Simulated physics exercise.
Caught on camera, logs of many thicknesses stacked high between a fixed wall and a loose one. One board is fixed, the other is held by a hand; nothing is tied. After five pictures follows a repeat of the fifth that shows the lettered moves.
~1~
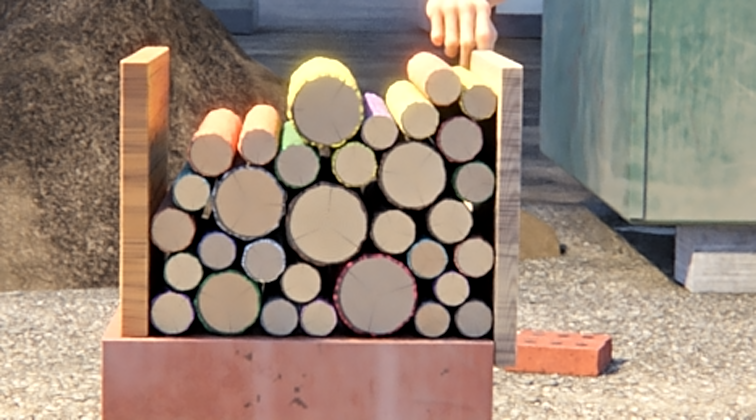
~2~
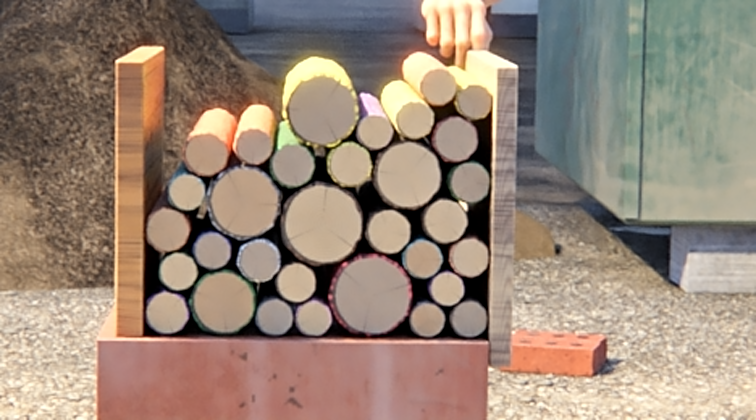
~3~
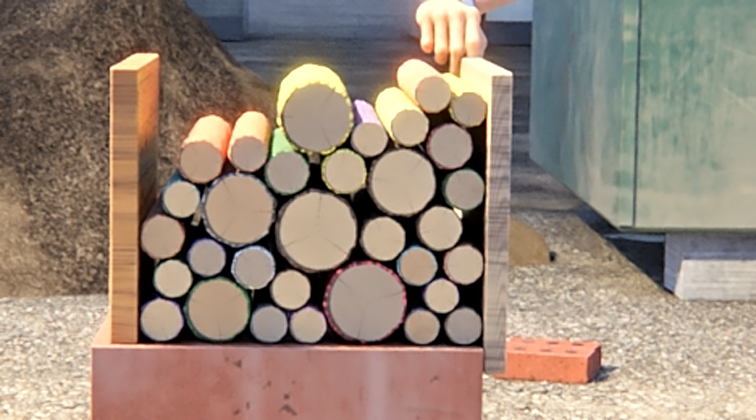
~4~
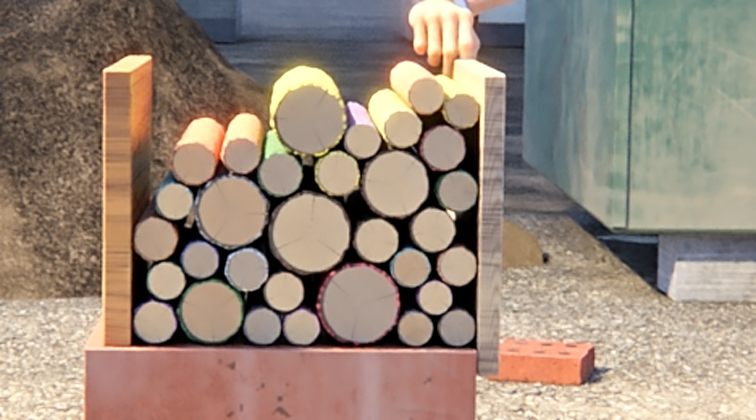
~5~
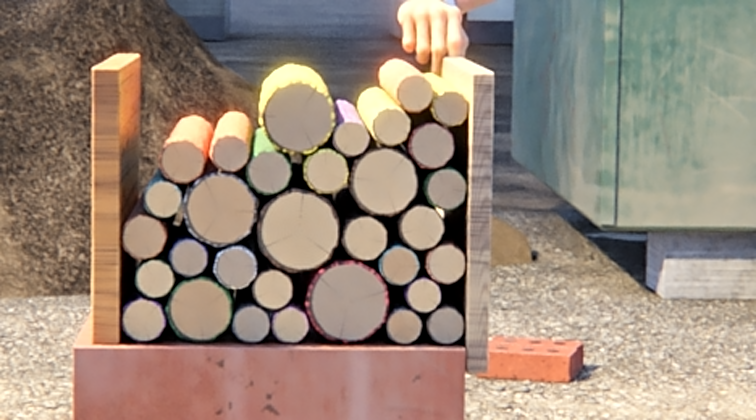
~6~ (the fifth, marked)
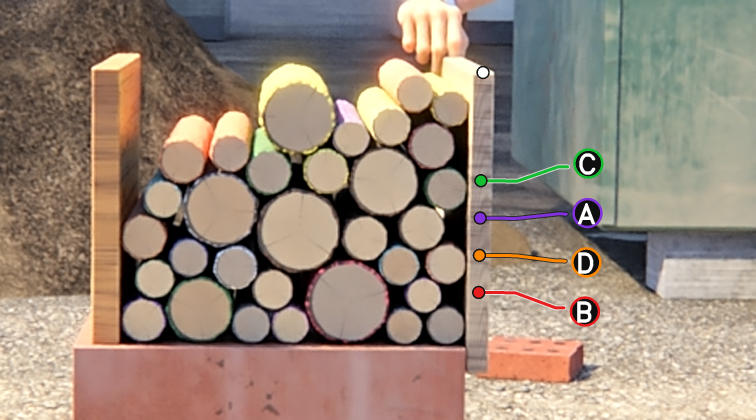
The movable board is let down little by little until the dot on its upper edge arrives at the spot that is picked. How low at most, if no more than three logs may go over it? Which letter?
Down to A.
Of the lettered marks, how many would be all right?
Two of them.
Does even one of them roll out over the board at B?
At B: Yes.
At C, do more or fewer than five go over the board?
It loses fewer than five.
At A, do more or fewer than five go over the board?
At A, fewer than five.
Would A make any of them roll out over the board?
At A: Yes.
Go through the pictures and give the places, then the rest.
The first frame shows side board (489, 195); a log (172, 314); a log (432, 320).
The second frame shows a log (427, 320); a log (296, 282).
The third frame shows a log (172, 279); a log (162, 237).
The fourth frame shows a log (402, 128); a log (241, 154).
The fifth frame shows side board (461, 202); a log (143, 321); a log (404, 326).
On the marked copy, A at (480, 218); B at (479, 293); C at (481, 180); D at (479, 256); the white dot at (483, 73).
With A. Early on, top of the board (470, 140).
Further on, top of the board (468, 216).
At the end, top of the board (468, 217), two out over the board.
As for the rest, B more than three out over the board; C two out over the board; D four out over the board.
